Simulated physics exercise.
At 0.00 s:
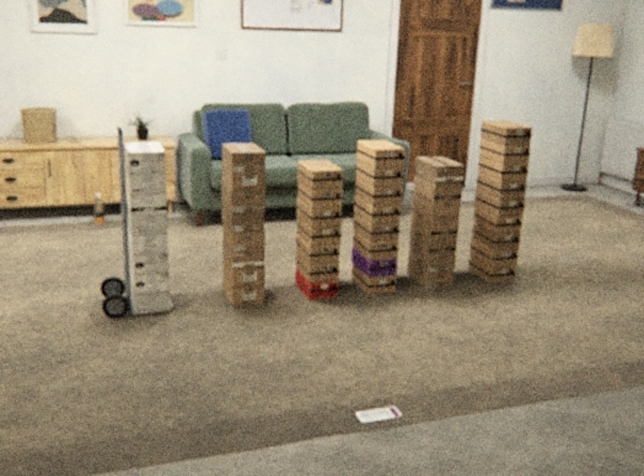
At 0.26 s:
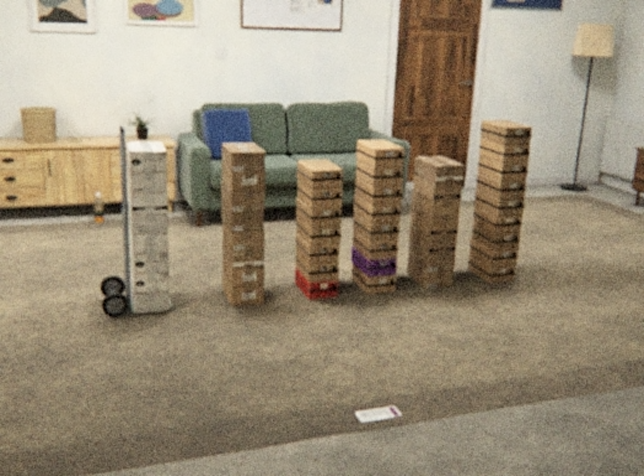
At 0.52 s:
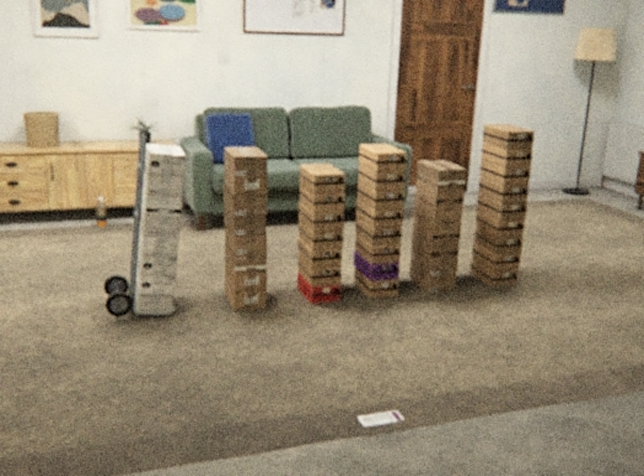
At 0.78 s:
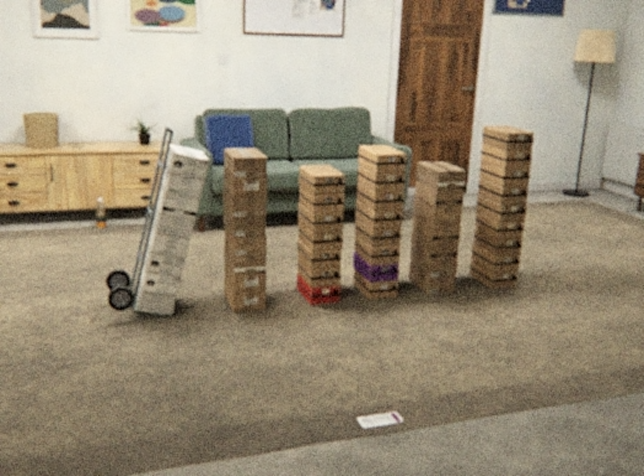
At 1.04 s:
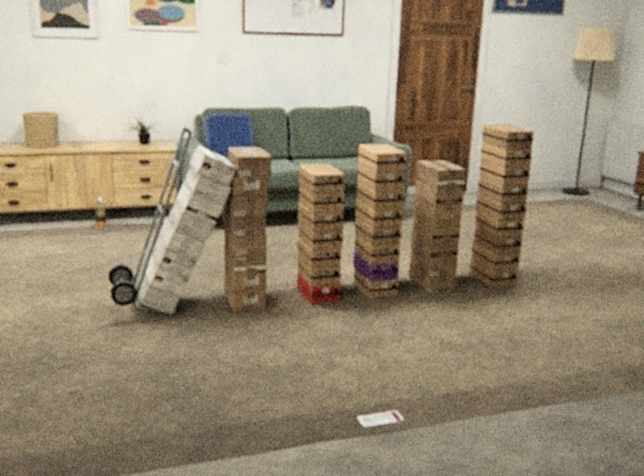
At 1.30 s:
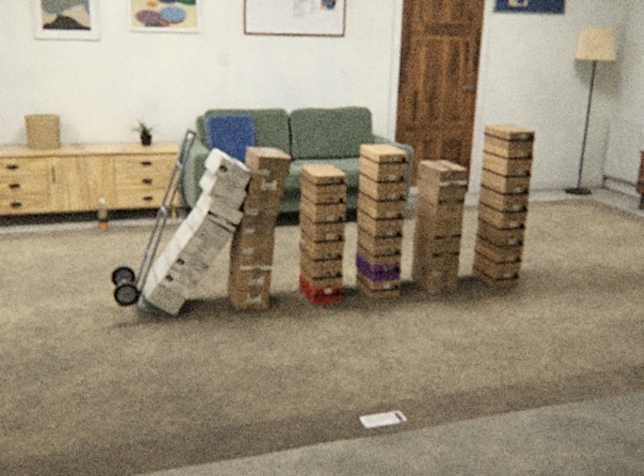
In a living room, a hand truck at the left tilted to the right with its pale stack of boxes, which leaned over against the next brown stack and pushed it slightly rightward.
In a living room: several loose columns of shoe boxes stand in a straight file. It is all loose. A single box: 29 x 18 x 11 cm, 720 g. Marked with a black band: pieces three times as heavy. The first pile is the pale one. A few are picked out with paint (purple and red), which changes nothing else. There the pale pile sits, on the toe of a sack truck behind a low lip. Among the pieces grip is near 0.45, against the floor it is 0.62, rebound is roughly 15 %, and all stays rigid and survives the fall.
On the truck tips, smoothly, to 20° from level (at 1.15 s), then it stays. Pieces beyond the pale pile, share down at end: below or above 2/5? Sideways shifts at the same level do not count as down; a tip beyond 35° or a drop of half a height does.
Below 2/5.
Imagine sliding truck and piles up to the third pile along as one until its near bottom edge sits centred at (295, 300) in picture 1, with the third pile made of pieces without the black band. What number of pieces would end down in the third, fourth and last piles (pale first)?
You'd get third 6, fourth 8 and last 9.
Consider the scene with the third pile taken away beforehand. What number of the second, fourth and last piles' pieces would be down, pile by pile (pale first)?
Then second pile: 8; fourth pile: 0; last pile: 0.
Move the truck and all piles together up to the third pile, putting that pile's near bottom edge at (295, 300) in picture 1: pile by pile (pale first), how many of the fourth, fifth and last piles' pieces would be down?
Pile by pile, fourth 8, fifth 7, last 8.
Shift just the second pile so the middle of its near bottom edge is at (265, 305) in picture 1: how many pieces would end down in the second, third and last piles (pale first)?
Second 0, third 0, last 0 down.
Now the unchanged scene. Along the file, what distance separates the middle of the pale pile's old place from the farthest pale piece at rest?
I'd say close to 65 cm along.
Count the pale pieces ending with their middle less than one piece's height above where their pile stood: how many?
2.
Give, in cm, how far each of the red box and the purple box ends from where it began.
Red 0, purple 0.
After 1.42 s, 8 of the pale pile down; none of the 39 other boxes down, 8 disturbed.
After 1.76 s, 8 of the pale pile down; none of the 39 other boxes down, 10 disturbed.
After 2.16 s, 8 of the pale pile down; 1 of the 39 other boxes down; red box 8° from how it stood.
In the end (2.6 s), 8 of the pale pile down; 3 of the 39 other boxes down; red box 10° from how it stood; purple box unmoved. That is 8 per cent. From the last view, middles, red box near (322, 284), purple box near (378, 265).
